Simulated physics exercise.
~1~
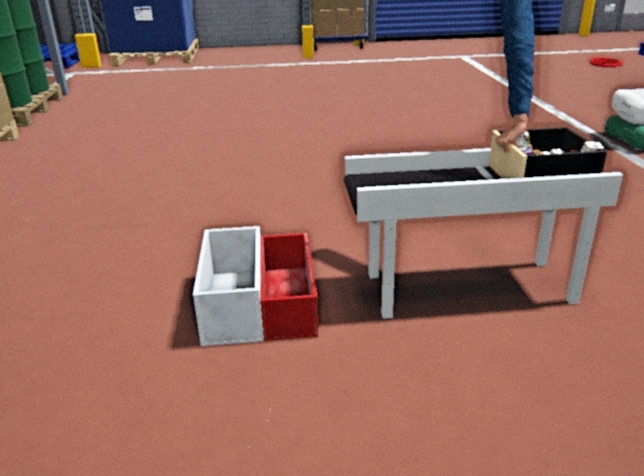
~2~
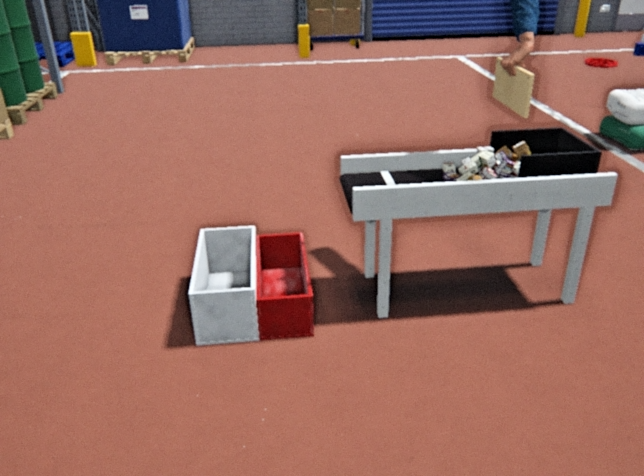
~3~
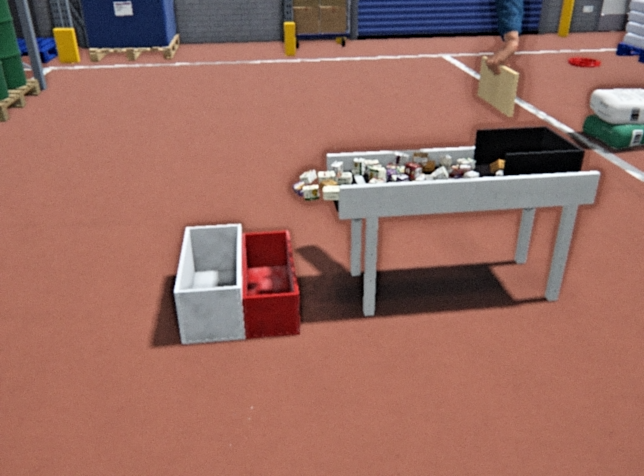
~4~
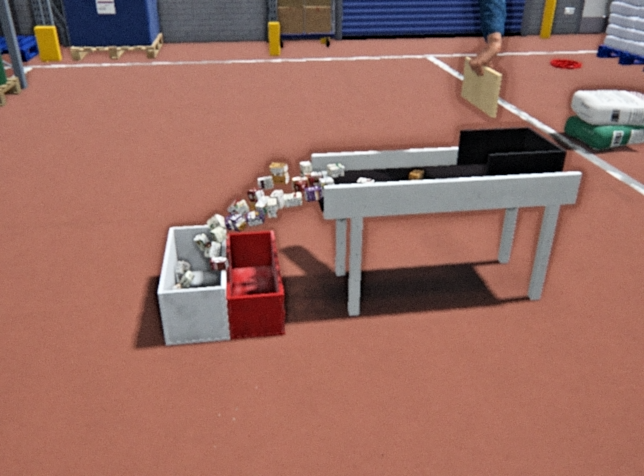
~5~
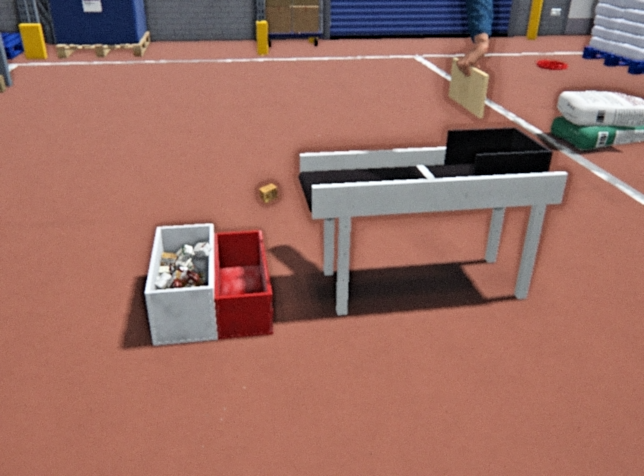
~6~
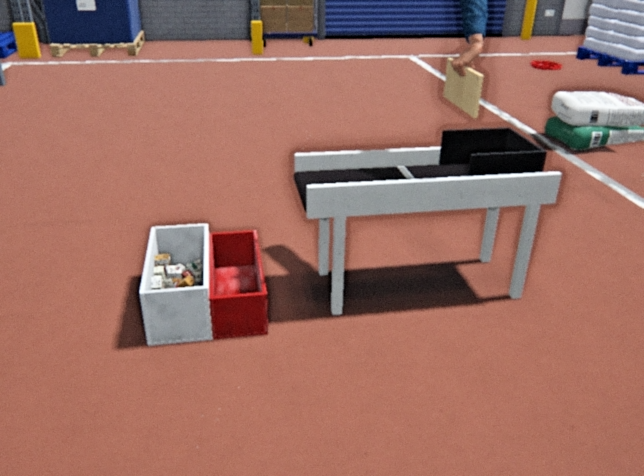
The video shows a hand lifting a gate from a black pen on a raised conveyor, releasing a pile of small cartons that ride left along the belt. They spill off its end, fly over the red box and land in the white bin, leaving the belt empty.
